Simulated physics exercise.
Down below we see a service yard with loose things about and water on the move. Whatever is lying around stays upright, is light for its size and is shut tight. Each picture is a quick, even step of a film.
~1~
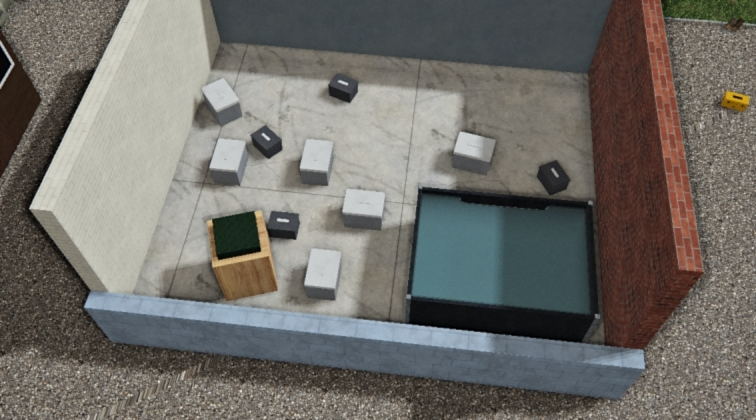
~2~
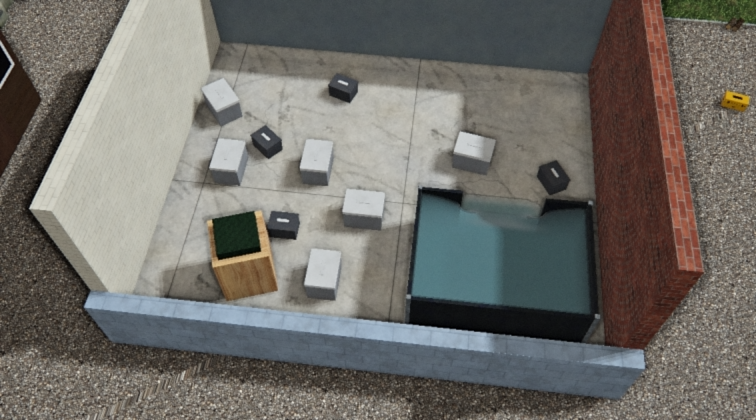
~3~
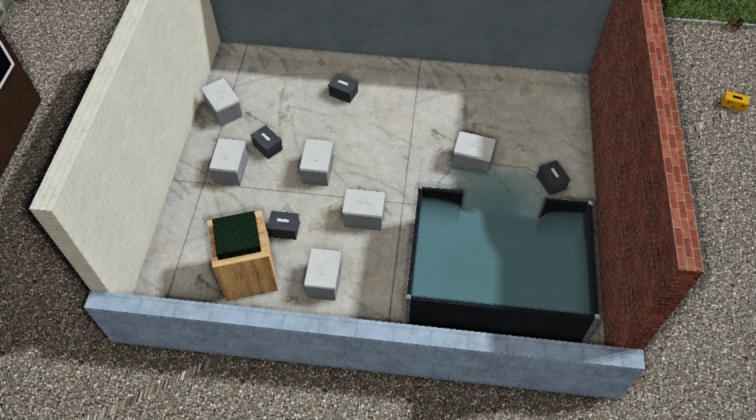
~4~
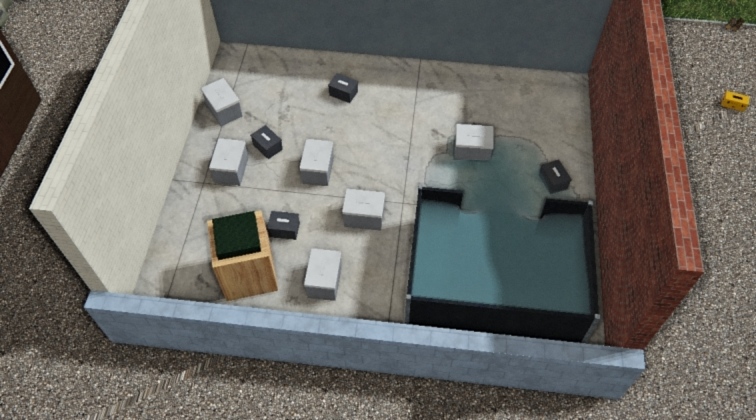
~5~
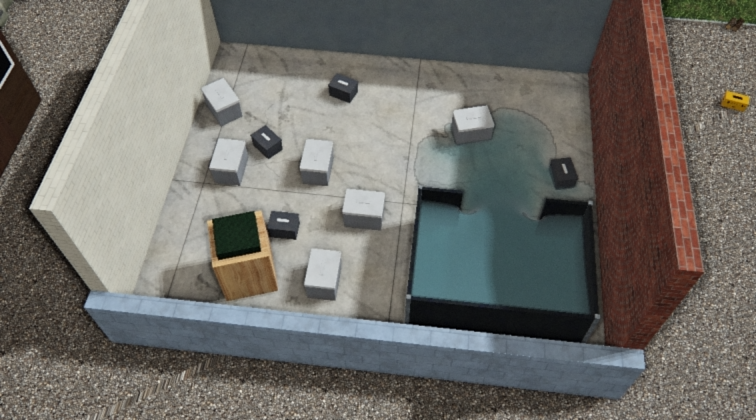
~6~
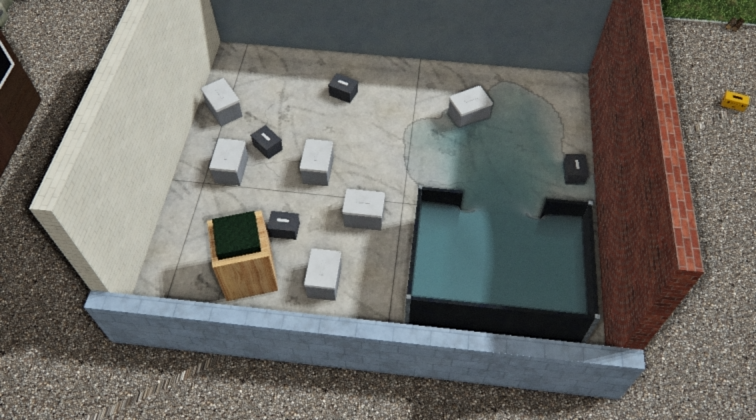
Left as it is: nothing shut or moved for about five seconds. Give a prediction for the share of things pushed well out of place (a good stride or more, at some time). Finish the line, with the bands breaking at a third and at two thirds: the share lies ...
The share lies between a third and two thirds.
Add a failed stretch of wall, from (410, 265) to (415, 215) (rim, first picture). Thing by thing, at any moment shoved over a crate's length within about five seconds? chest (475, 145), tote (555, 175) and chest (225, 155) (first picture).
In the order asked: Never gets that far, then never gets that far, then goes the distance.
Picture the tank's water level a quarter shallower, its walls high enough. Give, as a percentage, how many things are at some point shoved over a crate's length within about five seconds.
Something like 40 in a hundred of them.
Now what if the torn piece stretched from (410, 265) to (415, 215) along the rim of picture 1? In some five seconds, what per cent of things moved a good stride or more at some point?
I'd put it at about 80 percent.
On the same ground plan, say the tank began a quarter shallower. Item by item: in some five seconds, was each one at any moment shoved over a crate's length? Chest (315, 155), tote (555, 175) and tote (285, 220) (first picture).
One: Stayed below the mark. Two: Passed the mark. Three: Stayed below the mark.
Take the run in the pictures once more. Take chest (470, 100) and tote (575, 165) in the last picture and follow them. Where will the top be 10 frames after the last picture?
Roughly (398, 41) and (585, 122).
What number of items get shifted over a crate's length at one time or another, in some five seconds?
6.
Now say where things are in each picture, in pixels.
In the first picture, a chest at (475, 145), on the bottom; a tote at (555, 173) rests on the ground; 0 of 10 have shifted.
In the second picture, a chest at (475, 145) rests on the ground; a tote at (555, 173) rests on the ground; 0 of 10 have shifted.
In the third picture, a chest at (475, 145) rests on the ground; a tote at (555, 173), on the bottom; 0 of 10 have shifted.
In the fourth picture, a chest at (475, 135) rests on the ground, close to its start; a tote at (556, 172), on the bottom, close to its start; 1 of 10 have shifted.
In the fifth picture, a chest at (473, 118), on the bottom, a stride from its start; a tote at (565, 169) rests on the ground, close to its start; 2 of 10 have shifted.
In the sixth picture, a chest at (471, 100) rests on the ground, a stride from its start; a tote at (577, 165) rests on the ground, a stride from its start; 2 of 10 have shifted.
A moment on, 2 of 10 are well off their spots; 0 afloat.
Next, 2 of 10 are well off their spots; 2 afloat.
Later, 3 of 10 are well off their spots; 2 afloat.
In the end, 6 of 10 are well off their spots, and 6 have been at some point; 4 afloat.
